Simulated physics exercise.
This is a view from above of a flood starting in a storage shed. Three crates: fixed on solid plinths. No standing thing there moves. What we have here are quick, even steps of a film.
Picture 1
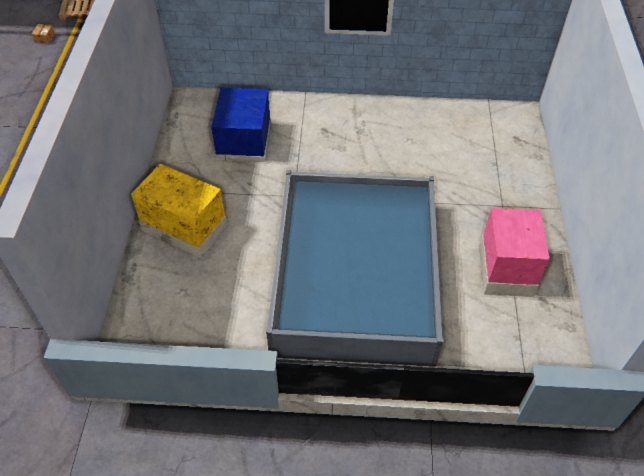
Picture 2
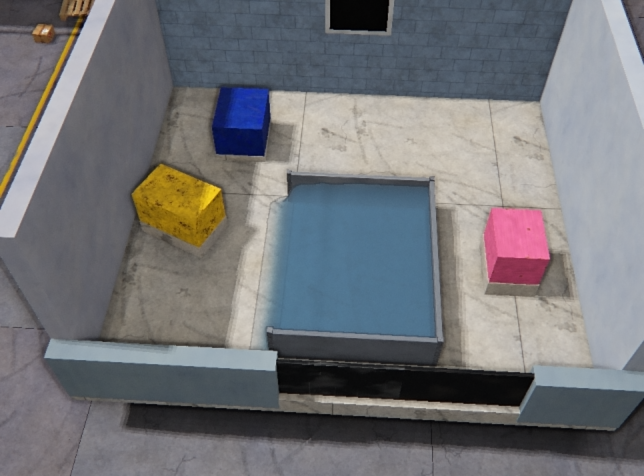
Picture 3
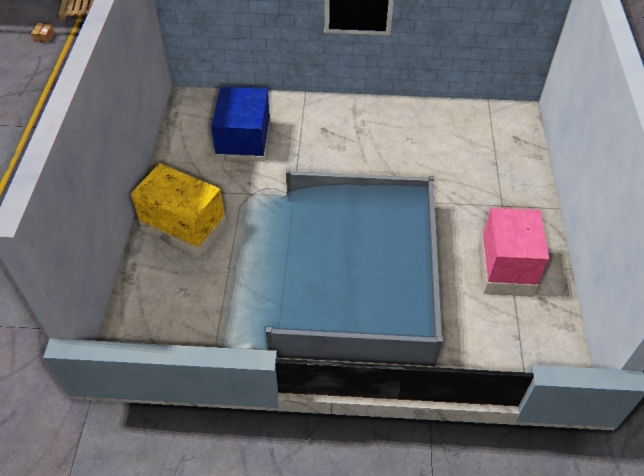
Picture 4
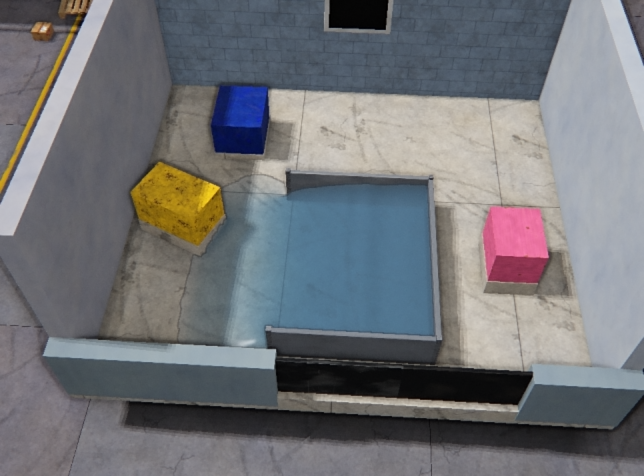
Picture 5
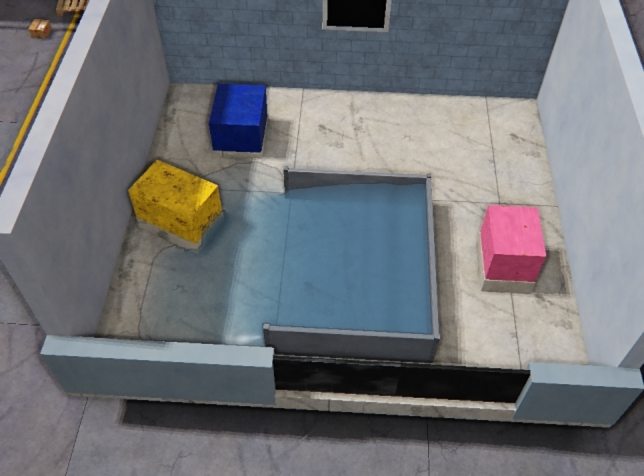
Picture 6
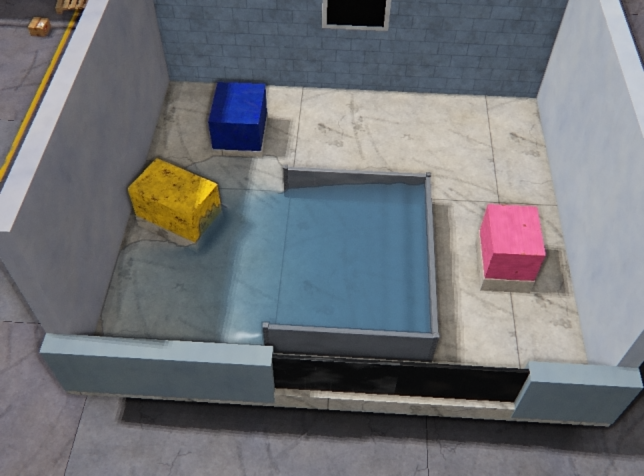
In a storage shed seen from above, a tank of still blue water sits among three crates, one yellow, one blue and one pink. The tank's left side opens and water pours out across the pale floor, spreading leftward, reaching the yellow crate and covering the floor's lower left area.
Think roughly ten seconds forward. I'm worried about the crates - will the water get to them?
Here is how it goes: The pink crate is spared; the blue crate gets water on it; the yellow crate gets water on it.
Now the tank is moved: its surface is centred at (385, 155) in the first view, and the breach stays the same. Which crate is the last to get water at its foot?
Answer: The pink-painted one.
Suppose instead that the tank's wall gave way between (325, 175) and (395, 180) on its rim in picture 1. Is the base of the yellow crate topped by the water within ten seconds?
The yellow crate is not reached.
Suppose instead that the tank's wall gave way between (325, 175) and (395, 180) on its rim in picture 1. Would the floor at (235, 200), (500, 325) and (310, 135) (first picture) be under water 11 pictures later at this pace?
The first comes out untouched, the second untouched, the third soaked.
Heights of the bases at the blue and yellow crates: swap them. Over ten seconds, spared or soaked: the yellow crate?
The yellow one gets flooded.
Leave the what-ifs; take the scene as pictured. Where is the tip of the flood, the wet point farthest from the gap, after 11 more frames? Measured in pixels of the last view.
Near (171, 81).
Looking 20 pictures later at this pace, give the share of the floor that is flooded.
My estimate is roughly 50 percent.
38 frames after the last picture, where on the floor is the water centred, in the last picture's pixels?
The spot I would choose is (305, 224).
A moment on, water covers 30 % of the floor; the pink crate not reached, the blue crate water round its plinth, the yellow crate water round its plinth.
Next, water covers 35 % of the floor; the pink crate not reached, the blue crate water round its plinth, the yellow crate water round its plinth.
Then, water covers 50 % of the floor; the pink crate not reached, the blue crate water round its plinth, the yellow crate water round its plinth.
Later, water covers 90 % of the floor; the pink crate water round its plinth, the blue crate water round its plinth, the yellow crate water round its plinth.
In the end, water covers 100 % of the floor; the pink crate stayed above the water, the blue crate was topped, the yellow crate was topped.
